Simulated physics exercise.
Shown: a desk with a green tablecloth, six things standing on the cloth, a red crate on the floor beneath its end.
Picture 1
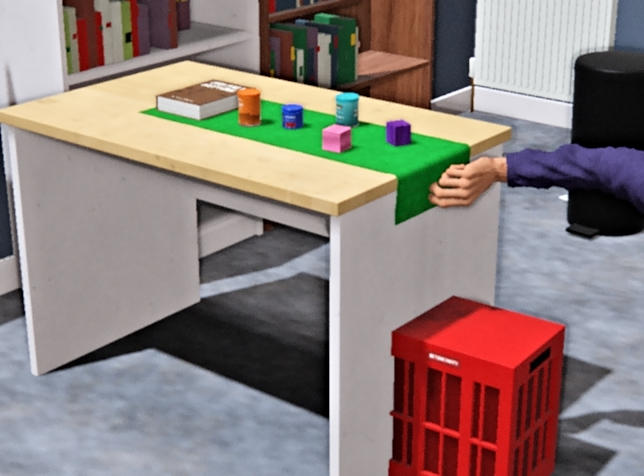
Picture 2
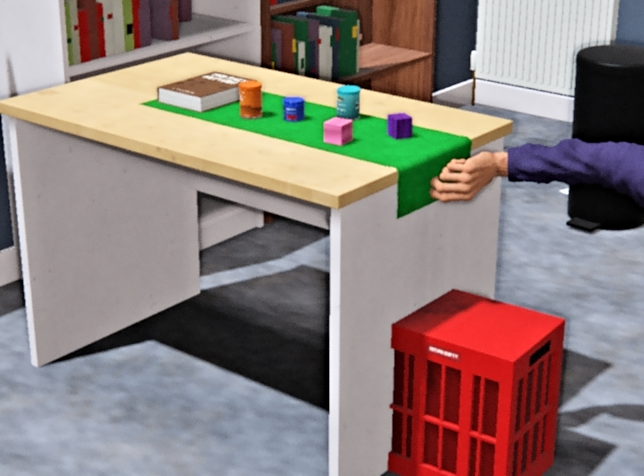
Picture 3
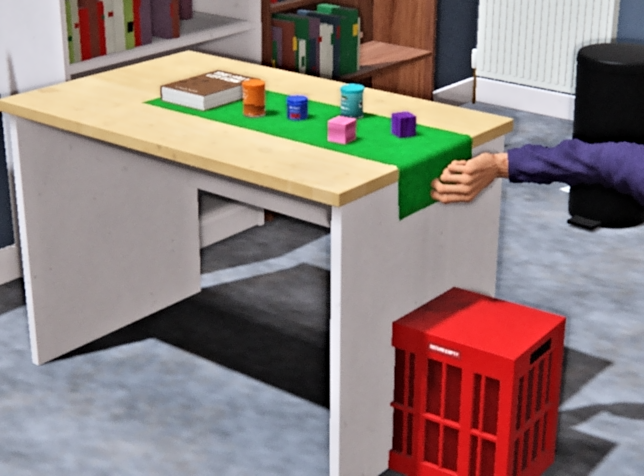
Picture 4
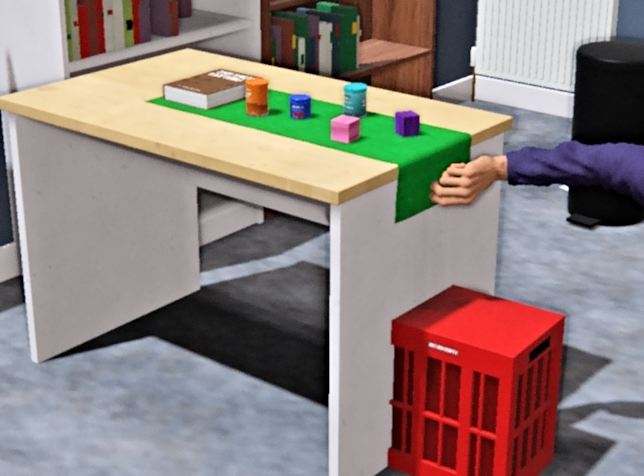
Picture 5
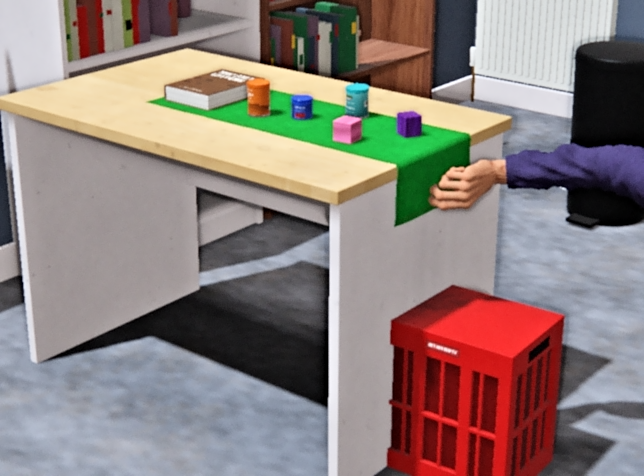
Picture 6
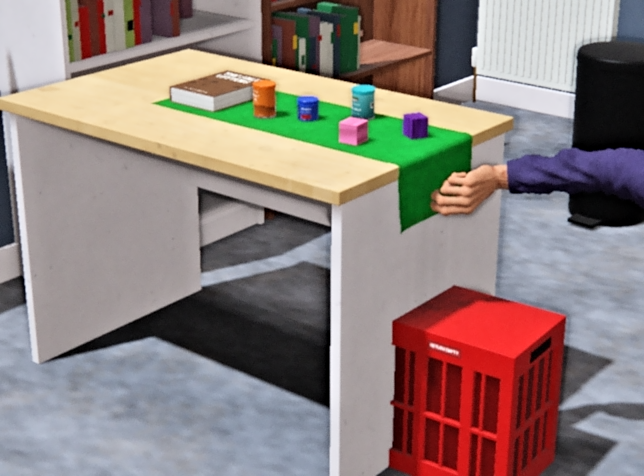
In a room with bookshelves and a radiator, a pale-topped desk is seen from slightly above. A green cloth on it carries a book, orange and turquoise cans, a blue pot, and pink and purple cubes, with a red crate on the floor below. The view shifts slightly at first, then stays nearly steady, while a purple-sleeved hand draws the cloth slightly rightward, the objects riding along upright.
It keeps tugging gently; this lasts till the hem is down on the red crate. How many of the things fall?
A pair of things drop off.
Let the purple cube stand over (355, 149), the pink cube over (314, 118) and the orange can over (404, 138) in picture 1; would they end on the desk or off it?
Outcome: Purple cube falls away, pink cube stays, orange can falls away.
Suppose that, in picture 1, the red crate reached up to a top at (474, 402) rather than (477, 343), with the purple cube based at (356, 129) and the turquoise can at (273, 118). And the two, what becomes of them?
Note: Purple cube lost; turquoise can kept on top.
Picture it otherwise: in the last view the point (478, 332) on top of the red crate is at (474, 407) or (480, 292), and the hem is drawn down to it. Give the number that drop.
Over the edge go 4 and 1.
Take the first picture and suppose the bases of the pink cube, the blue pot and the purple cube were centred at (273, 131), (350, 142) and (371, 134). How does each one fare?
The pink cube stays put; the blue pot ends up off; the purple cube ends up off.
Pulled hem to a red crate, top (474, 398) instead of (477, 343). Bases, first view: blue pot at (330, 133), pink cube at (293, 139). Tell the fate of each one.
Blue pot is gone, pink cube is gone.
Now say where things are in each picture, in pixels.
The first frame shows hem (395, 225); purple cube (399, 123); pink cube (337, 129); turquoise can (347, 96); blue pot (292, 107); orange can (249, 92); top of the crate (477, 343).
The second frame shows hem (396, 219); purple cube (400, 116).
The third frame shows hem (399, 221); pink cube (342, 120).
The fourth frame shows hem (395, 224); turquoise can (355, 86); top of the crate (477, 332).
The fifth frame shows hem (394, 227); blue pot (302, 97).
The sixth frame shows hem (401, 234); purple cube (416, 115); pink cube (354, 121); turquoise can (363, 88); blue pot (308, 99); orange can (264, 83).
Soon after, hem near (435, 269); purple cube gone.
After that, hem on the crate; purple cube and pink cube gone.
In the end, hem on the crate; purple cube and pink cube gone. Over the edge go two.
